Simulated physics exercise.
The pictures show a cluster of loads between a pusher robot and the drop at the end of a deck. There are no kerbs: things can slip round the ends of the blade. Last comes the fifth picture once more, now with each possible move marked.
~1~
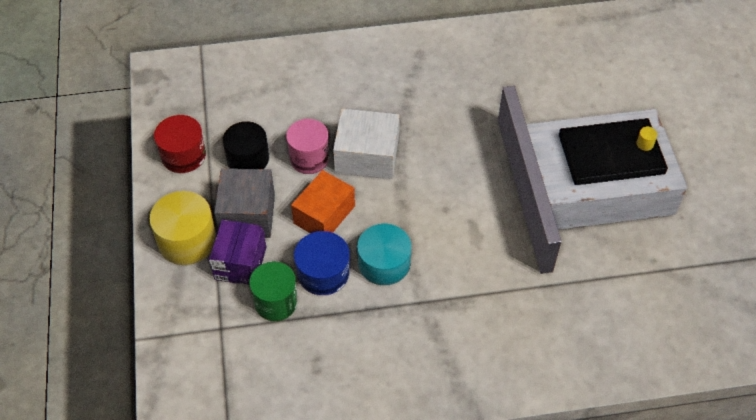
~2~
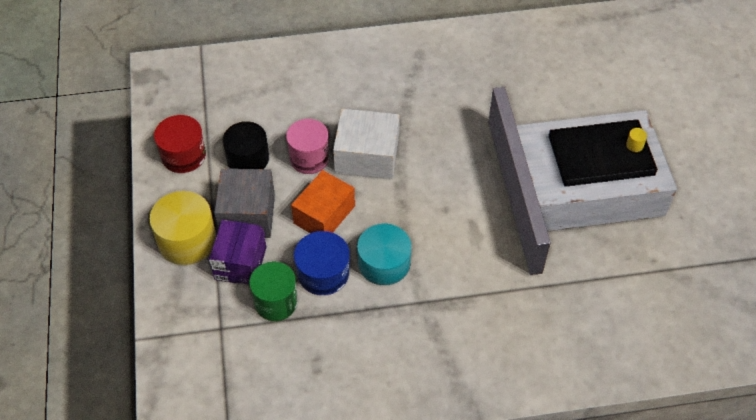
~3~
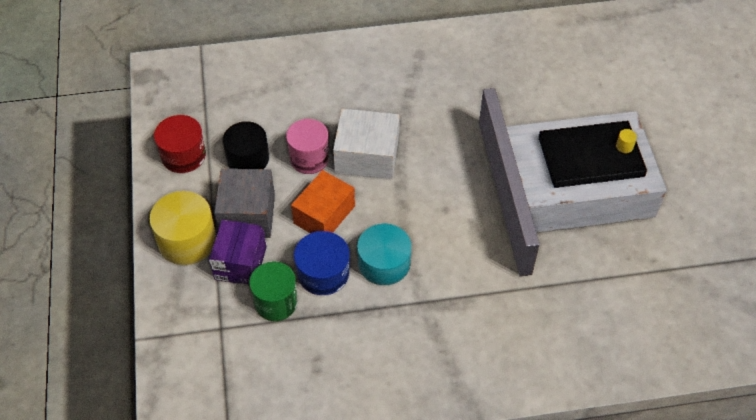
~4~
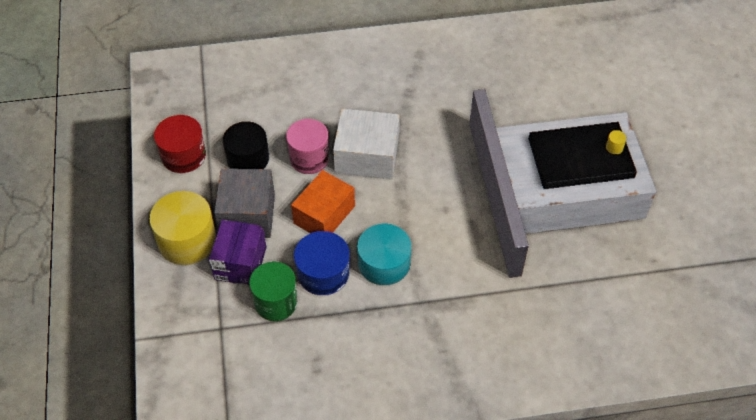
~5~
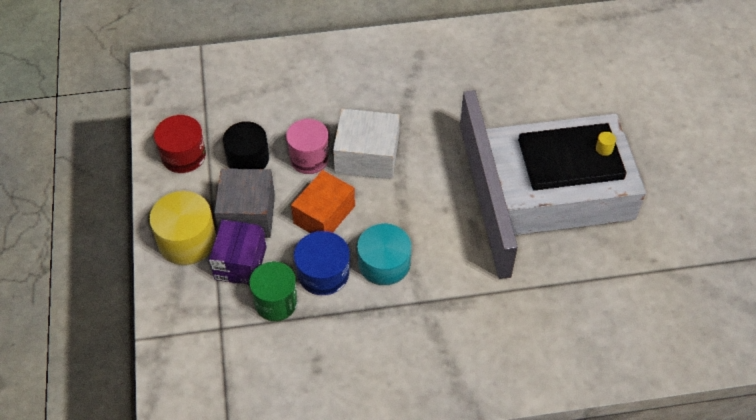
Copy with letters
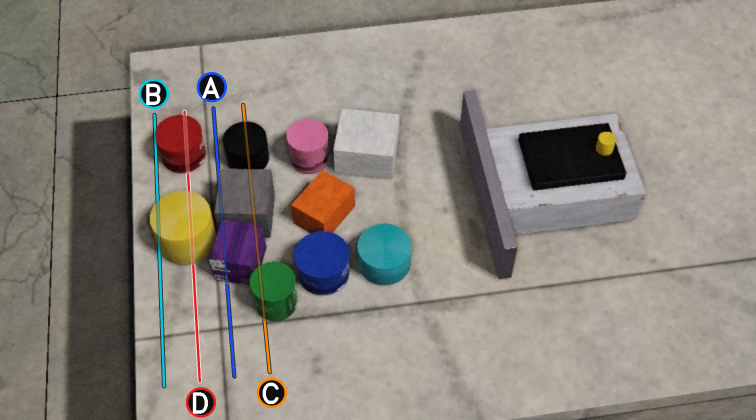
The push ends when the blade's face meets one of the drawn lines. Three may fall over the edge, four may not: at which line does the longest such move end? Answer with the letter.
Stop at A.
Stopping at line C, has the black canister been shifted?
By then, yes.
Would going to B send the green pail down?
By then, no.
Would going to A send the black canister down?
No.
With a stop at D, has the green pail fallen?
By then, no.
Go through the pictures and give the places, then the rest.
The first picture shows robot (605, 151); purple parcel (239, 252); pink pail (309, 147).
The second picture shows robot (595, 152); turquoise canister (385, 254).
The third picture shows robot (585, 153); blue pail (322, 264).
The fourth picture shows robot (575, 155); grey crate (246, 204).
The fifth picture shows robot (565, 156); black canister (246, 148); red pail (181, 144); green pail (275, 292).
On the marked copy, A at (223, 231); B at (159, 239); C at (255, 227); D at (191, 235).
Taking A. A third of the way, robot (471, 167); pink pail (297, 148); blue pail (318, 264).
Two thirds of the way, robot (375, 179); red pail (138, 132); yellow canister (172, 227).
When it is over, robot (301, 188); yellow canister over the edge; red pail over the edge; two fallen.
As for the rest, B drops eight; C is within the limit but short; D drops six.
